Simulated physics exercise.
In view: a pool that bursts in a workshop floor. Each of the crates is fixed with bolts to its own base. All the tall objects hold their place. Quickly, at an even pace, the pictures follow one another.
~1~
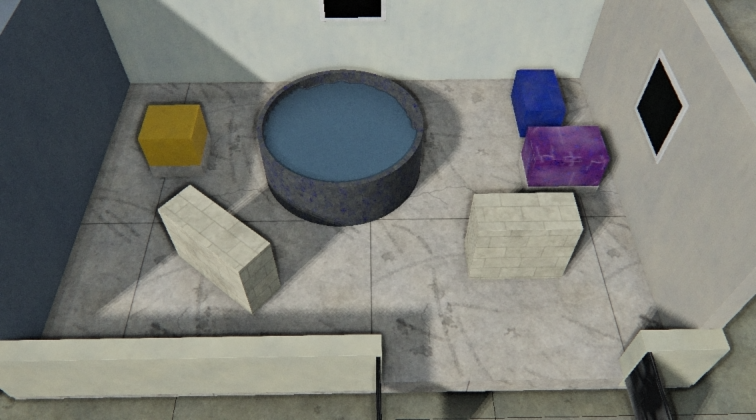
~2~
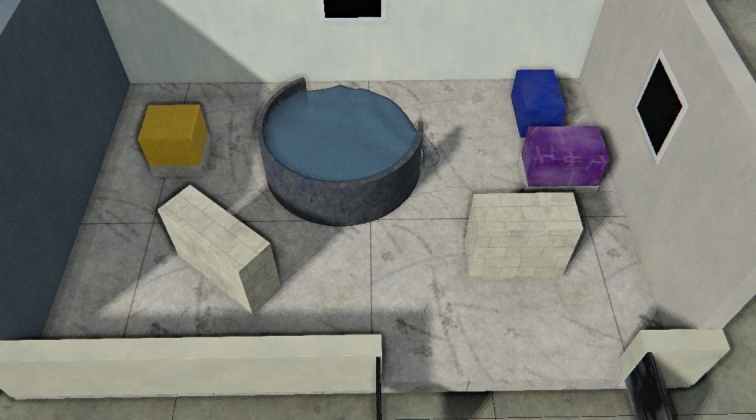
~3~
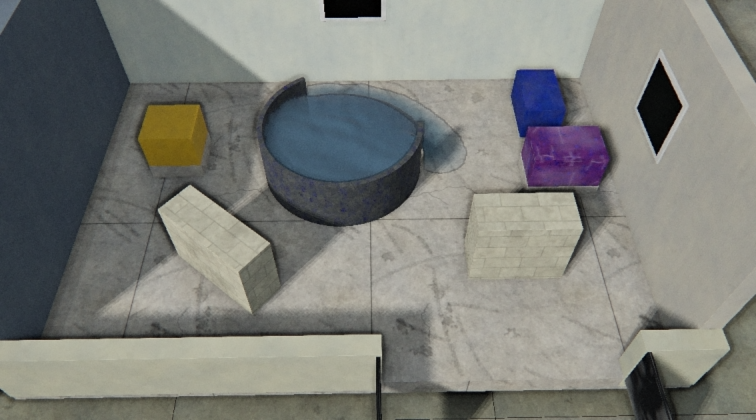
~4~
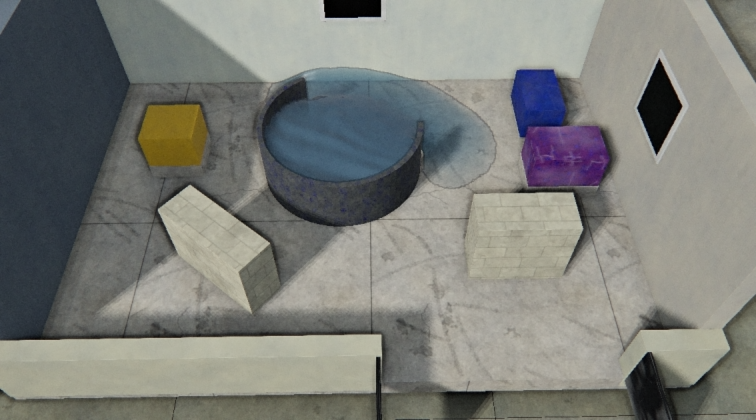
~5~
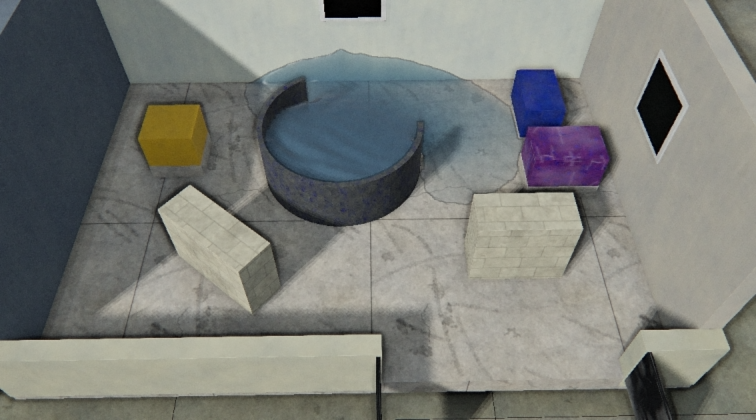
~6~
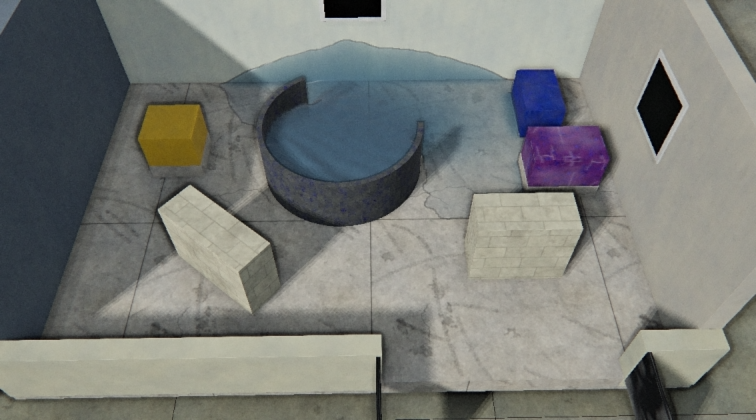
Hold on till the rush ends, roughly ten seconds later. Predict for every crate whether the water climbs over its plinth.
My prediction: The blue crate ends up wet; the yellow crate ends up dry; the purple crate ends up wet.
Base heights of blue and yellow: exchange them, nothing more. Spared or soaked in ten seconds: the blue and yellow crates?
Blue: Flooded; yellow: Flooded.
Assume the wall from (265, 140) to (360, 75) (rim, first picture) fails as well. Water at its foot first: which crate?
I'd go with the yellow one.
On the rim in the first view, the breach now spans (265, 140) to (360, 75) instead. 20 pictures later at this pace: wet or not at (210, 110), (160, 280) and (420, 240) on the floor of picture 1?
Taken in turn, that's reached, reached, and finally not reached.
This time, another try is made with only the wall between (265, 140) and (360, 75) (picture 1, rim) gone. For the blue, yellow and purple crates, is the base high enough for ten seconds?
Here's how it goes: The blue crate is swamped, the yellow crate is swamped, and the purple crate is left untouched.
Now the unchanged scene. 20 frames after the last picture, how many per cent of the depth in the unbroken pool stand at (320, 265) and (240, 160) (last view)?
Estimate, in order: 2 and 2 percent.
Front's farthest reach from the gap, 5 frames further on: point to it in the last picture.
About (129, 90).
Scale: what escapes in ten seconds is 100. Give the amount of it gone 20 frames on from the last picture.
My figure: 0 percent.
A moment on, water covers 30 % of the floor; the blue crate water round its plinth, the yellow crate not reached, the purple crate water round its plinth.
Next, water covers 40 % of the floor; the blue crate water round its plinth, the yellow crate water round its plinth, the purple crate water round its plinth.
Then, water covers 75 % of the floor; the blue crate water round its plinth, the yellow crate water round its plinth, the purple crate water round its plinth.
Later, water covers 100 % of the floor; the blue crate water round its plinth, the yellow crate water round its plinth, the purple crate water round its plinth.
In the end, water covers 100 % of the floor; the blue crate was topped, the yellow crate stayed above the water, the purple crate was topped.
